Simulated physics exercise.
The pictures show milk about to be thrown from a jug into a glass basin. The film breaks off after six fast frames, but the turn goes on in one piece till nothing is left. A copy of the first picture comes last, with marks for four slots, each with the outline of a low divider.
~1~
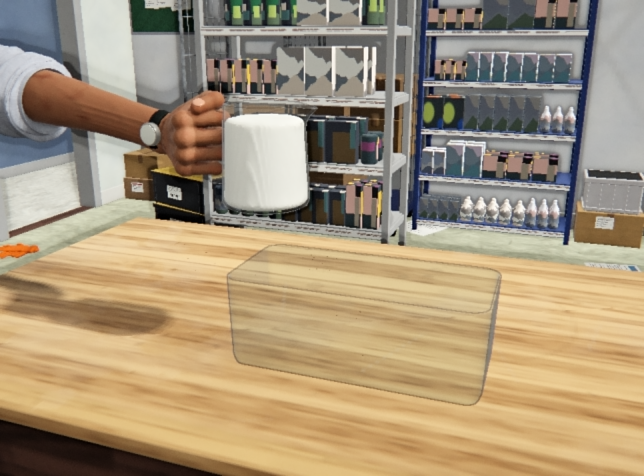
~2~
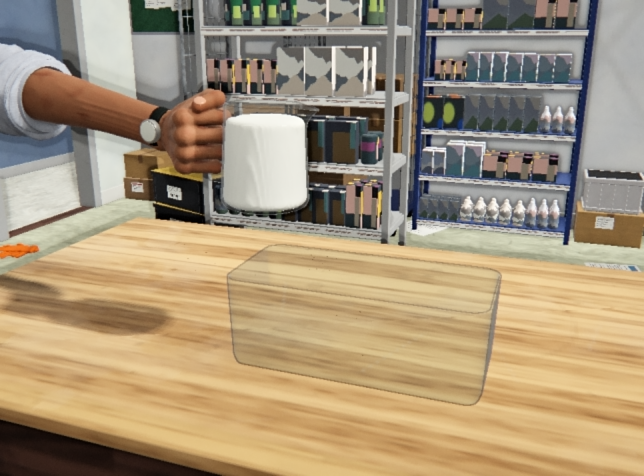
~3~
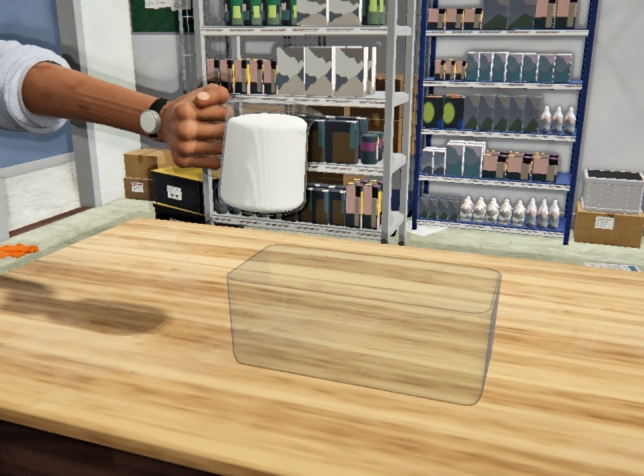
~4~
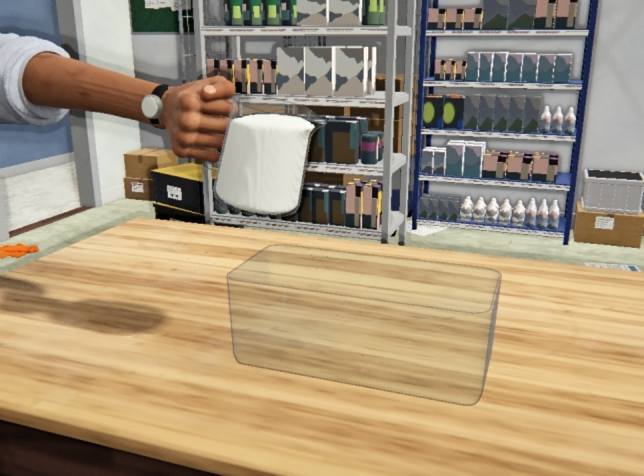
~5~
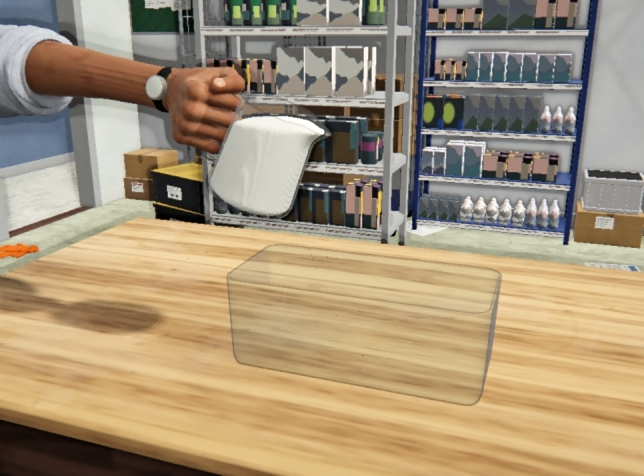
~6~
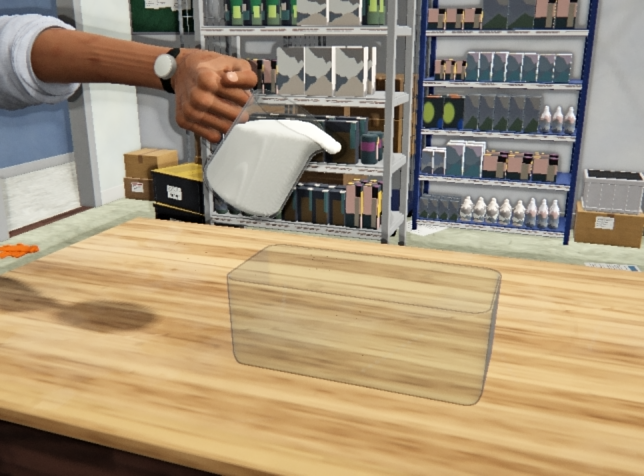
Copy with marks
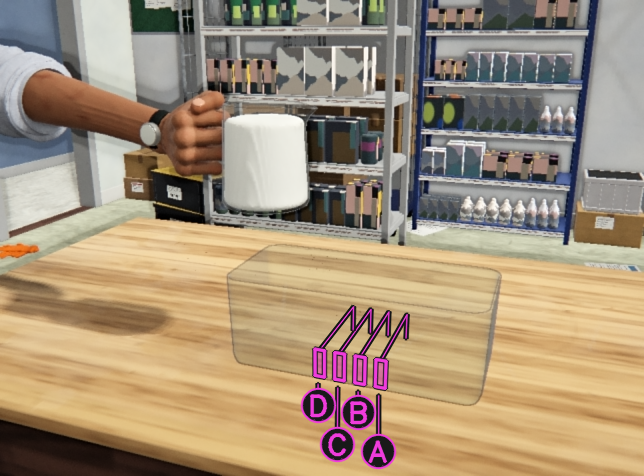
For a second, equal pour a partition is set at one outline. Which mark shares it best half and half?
The answer is place B.
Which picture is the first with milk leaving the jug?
Picture 6.
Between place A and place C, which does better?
That would be C.
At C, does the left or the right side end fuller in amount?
More ends on the right.
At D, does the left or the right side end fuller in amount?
The right one.
On the marked copy, A at (378, 395); B at (358, 391); C at (337, 387); D at (318, 383).
For place A, about 80 % ends left of the wall and 13 % right of it; 7 % is lost outside.
For place B, about 54 % ends left of the wall and 45 % right of it.
For place C, about 28 % ends left of the wall and 71 % right of it.
For place D, about 11 % ends left of the wall and 88 % right of it.
